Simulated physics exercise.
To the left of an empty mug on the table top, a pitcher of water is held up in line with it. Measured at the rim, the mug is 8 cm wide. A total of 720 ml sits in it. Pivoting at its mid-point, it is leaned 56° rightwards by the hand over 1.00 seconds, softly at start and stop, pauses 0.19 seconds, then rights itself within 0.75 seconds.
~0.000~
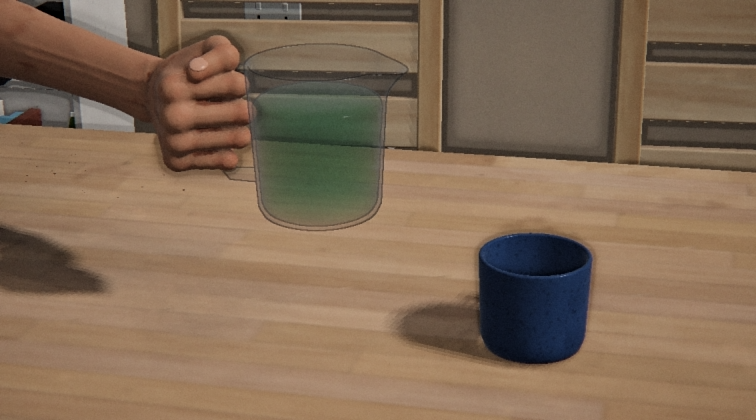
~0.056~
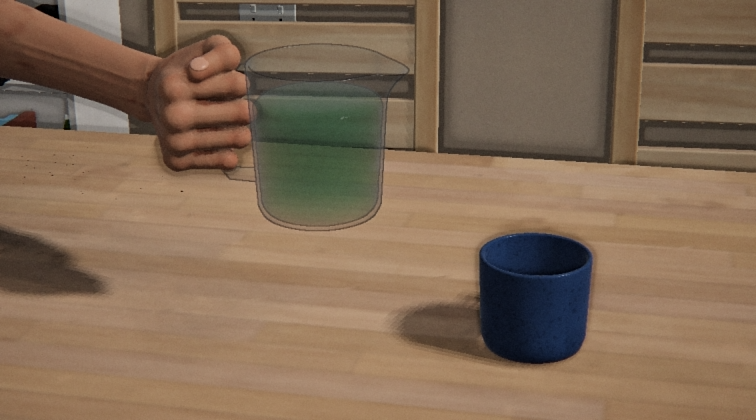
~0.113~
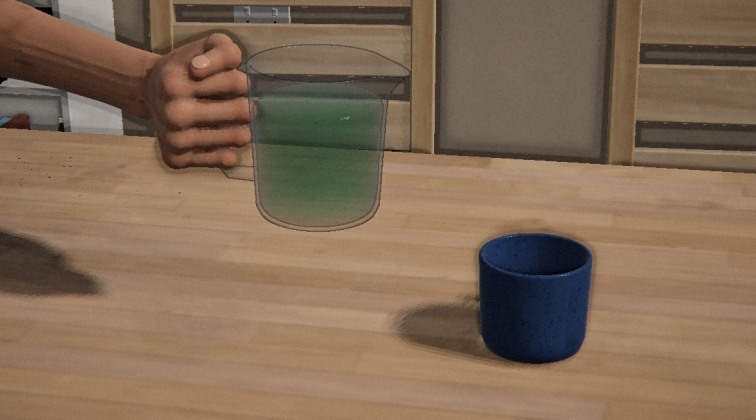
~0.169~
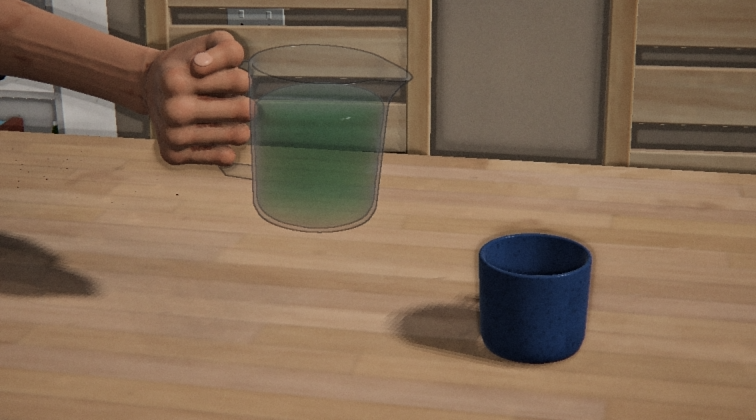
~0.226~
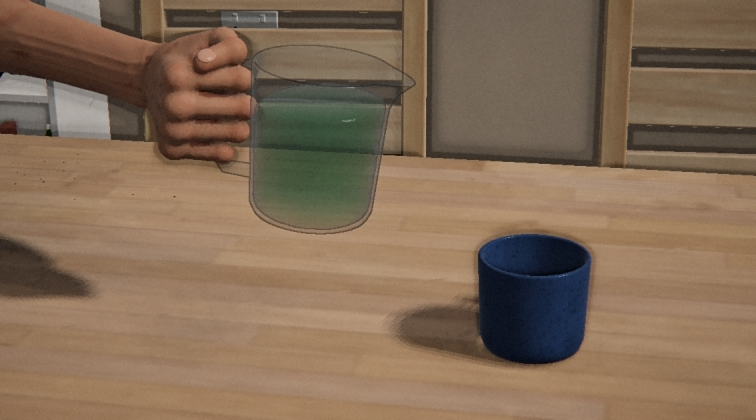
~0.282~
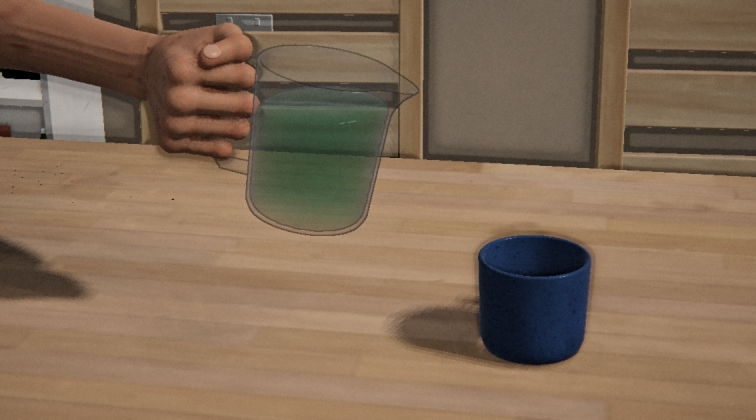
A clear pitcher of green liquid, gripped by a hand at left, hangs nearly still above a wooden table top, then tilts slightly to the right, while a blue mug stands unmoving on the table to its right.
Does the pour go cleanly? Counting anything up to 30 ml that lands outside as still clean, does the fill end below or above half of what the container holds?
Neither - it spills more than the allowance.
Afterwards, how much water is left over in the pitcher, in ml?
Roughly 450 ml.
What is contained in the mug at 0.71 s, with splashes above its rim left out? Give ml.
Some 0 ml.
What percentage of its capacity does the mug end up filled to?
It ends up roughly 40 per cent full.
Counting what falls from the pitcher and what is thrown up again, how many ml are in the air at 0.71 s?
Close to 35 ml, I'd say.
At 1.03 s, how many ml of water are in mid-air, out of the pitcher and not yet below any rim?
Close to 70 ml.
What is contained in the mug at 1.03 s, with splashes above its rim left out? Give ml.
Some 60 ml.
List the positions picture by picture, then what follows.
In the first frame, tilt 0°; pouring edge (408, 69); surface from (272, 93) to (370, 98); the mug's rim runs from (482, 253) to (590, 262).
In the second frame, tilt 0°; pouring edge (409, 70); surface from (272, 93) to (370, 98).
In the third frame, tilt 2°; pouring edge (410, 73); surface from (271, 93) to (371, 100).
In the fourth frame, tilt 4°; pouring edge (412, 77); surface from (271, 97) to (372, 101).
In the fifth frame, tilt 7°; pouring edge (415, 83); surface from (274, 96) to (373, 104).
In the sixth frame, tilt 10°; pouring edge (419, 90); surface from (266, 99) to (379, 106).
Then, 0.71 s in, the tilt is 45° and the mug has 0 ml, the pitcher 690 ml, and 0 ml is on the table top.
Then, 1.03 s in, the tilt is 56° and the mug has 65 ml, the pitcher 550 ml, and 40 ml is on the table top.
Then, 1.36 s in, the tilt is 49° and the mug has 130 ml, the pitcher 455 ml, and 110 ml is on the table top.
Then, 1.72 s in, the tilt is 12° and the mug has 150 ml, the pitcher 445 ml, and 125 ml is on the table top.
Finally, the mug has 150 ml, the pitcher 445 ml, and 125 ml is on the table top.
